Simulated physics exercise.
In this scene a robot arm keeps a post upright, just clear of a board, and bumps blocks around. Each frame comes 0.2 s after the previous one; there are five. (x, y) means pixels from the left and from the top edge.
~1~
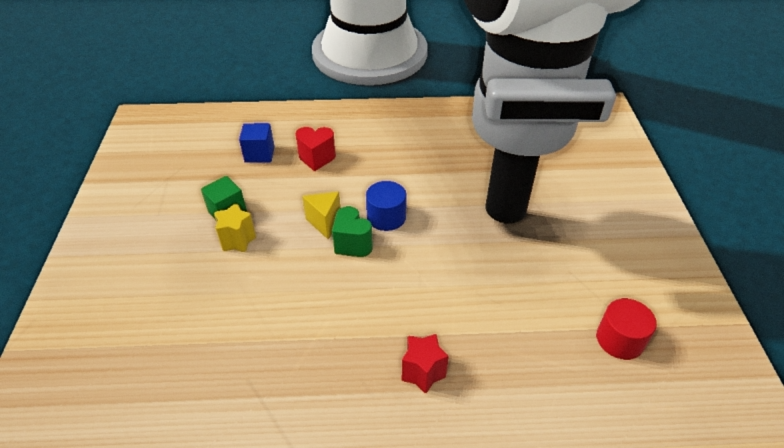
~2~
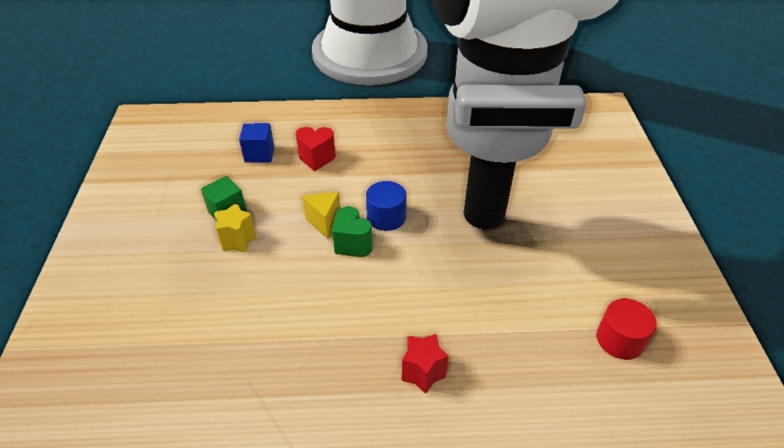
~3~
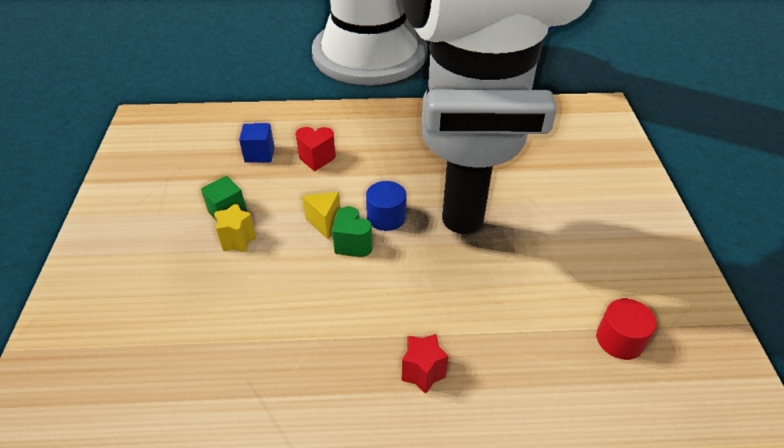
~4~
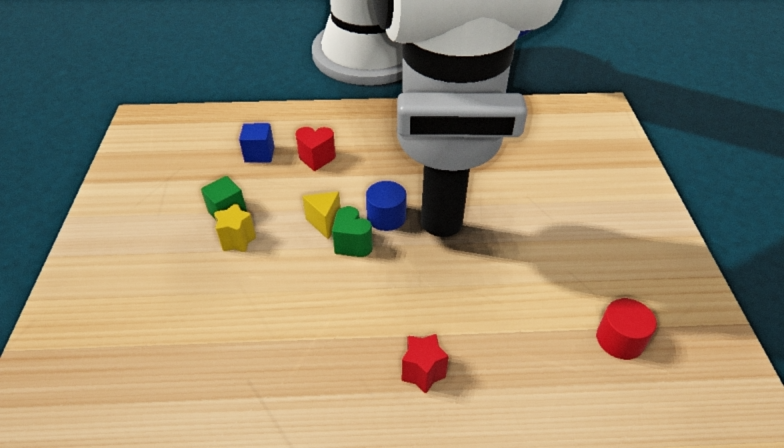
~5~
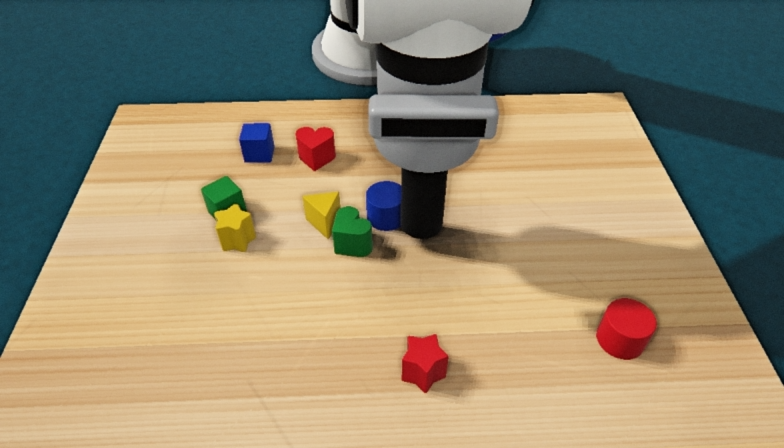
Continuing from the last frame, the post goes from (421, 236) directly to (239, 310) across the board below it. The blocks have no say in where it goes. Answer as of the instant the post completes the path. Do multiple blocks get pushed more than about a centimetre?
No, that is not what happens.
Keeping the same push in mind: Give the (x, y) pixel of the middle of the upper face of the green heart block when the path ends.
Just about (310, 227).
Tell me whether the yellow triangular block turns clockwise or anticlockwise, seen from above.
In a top view, it turns clockwise.
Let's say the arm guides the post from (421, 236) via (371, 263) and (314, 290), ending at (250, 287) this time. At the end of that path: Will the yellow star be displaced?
No, that is not what happens.
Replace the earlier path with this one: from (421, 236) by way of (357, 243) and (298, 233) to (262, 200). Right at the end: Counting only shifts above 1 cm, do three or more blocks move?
Yes
The first path, step by step. One third of the way, post at (362, 248); yellow triangular block at (319, 199), turned 15° clockwise; green heart block at (328, 223), turned 45° clockwise.
Two thirds of the way, post at (301, 272); yellow triangular block at (319, 198), turned 20° clockwise; green heart block at (310, 227), turned 105° clockwise.
At the end, post at (236, 298); yellow triangular block at (319, 198), turned 20° clockwise; green heart block at (310, 227), turned 105° clockwise; blue disc in place.
